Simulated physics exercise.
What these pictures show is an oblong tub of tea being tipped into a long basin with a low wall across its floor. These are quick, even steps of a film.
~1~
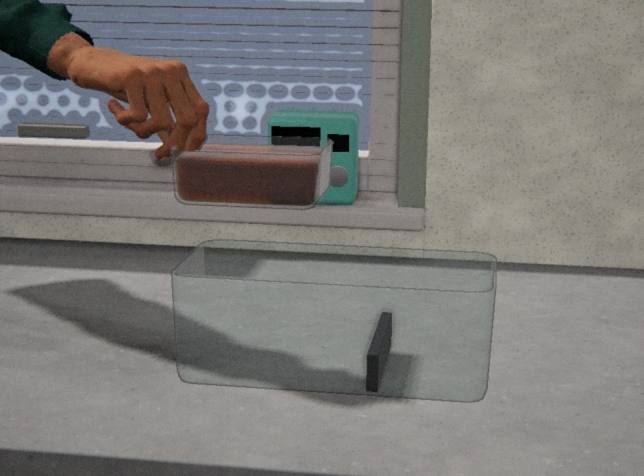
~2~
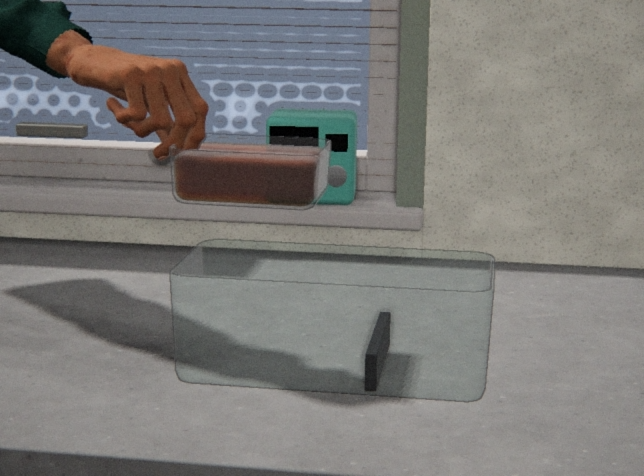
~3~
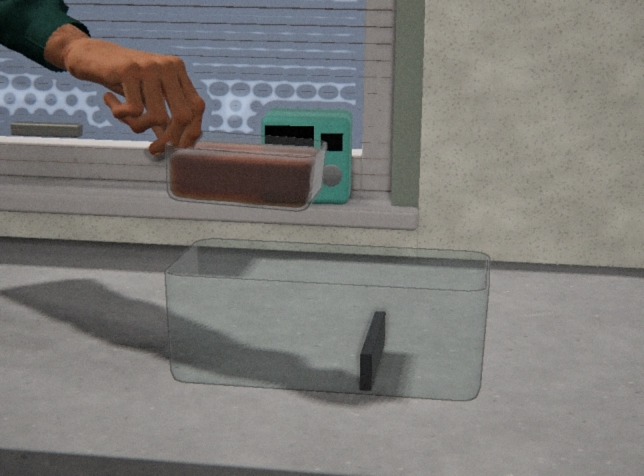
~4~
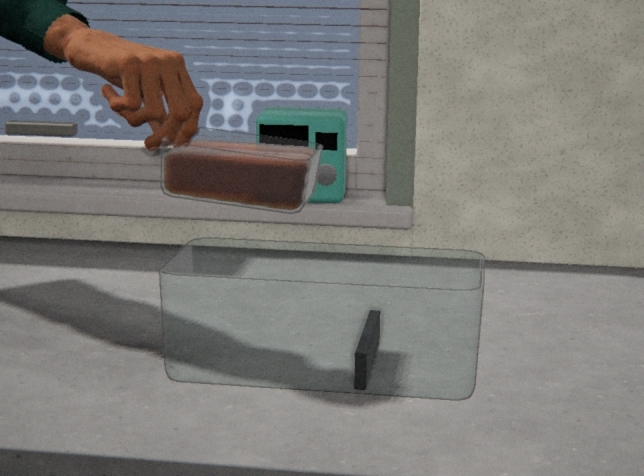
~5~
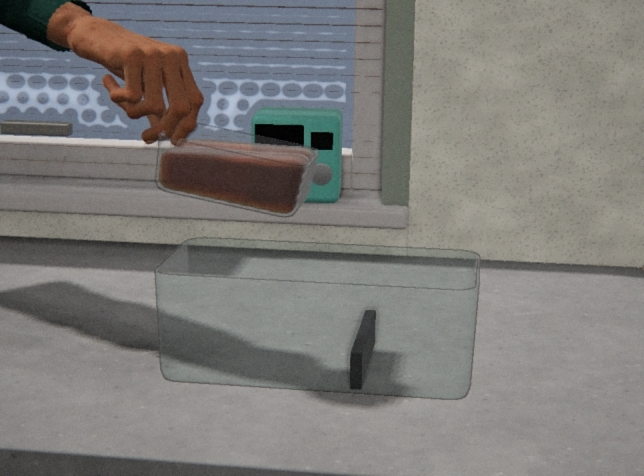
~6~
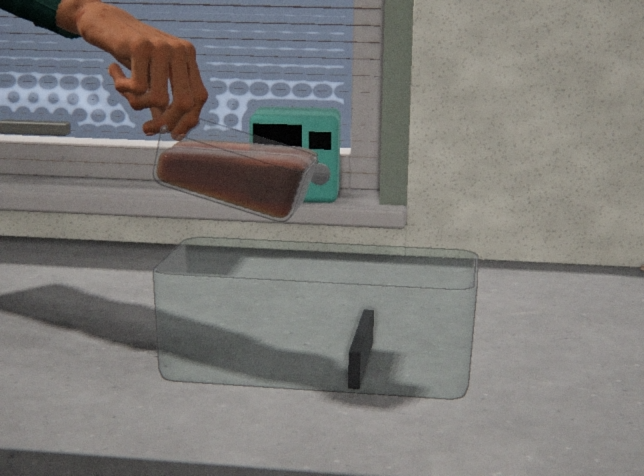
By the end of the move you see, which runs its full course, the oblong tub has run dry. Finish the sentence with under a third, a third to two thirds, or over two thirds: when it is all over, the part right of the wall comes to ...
When it is all over, the part right of the wall comes to a third to two thirds.
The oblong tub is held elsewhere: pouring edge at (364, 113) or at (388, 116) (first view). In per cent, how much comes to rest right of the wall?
First place gives some 75 %, second place some 70 %.
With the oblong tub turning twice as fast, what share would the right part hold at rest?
About 35 per cent would end up there.
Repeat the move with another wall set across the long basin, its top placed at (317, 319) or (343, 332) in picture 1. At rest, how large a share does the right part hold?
Try 1: About 85 percent; try 2: About 75 percent.
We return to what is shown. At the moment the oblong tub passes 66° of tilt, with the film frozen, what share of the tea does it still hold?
It works out to close to 20 percent.
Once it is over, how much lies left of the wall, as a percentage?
Roughly 45 percent of it.
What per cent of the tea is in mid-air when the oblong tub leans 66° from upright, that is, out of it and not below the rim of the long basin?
Around 20 percent.
A moment on, the tilt is 66° and 22 per cent is still to pour, 16 is left of the wall and 43 right of it.
Next, the tilt is 100° and 4 per cent is still to pour, 39 is left of the wall and 55 right of it.
Then the tilt is 110° and 0 per cent is still to pour, 44 is left of the wall and 56 right of it.
Later the tilt is 110° and 0 per cent is still to pour, 44 is left of the wall and 56 right of it.
At rest 44 per cent lies left of the wall, 56 right of it and 0 outside.
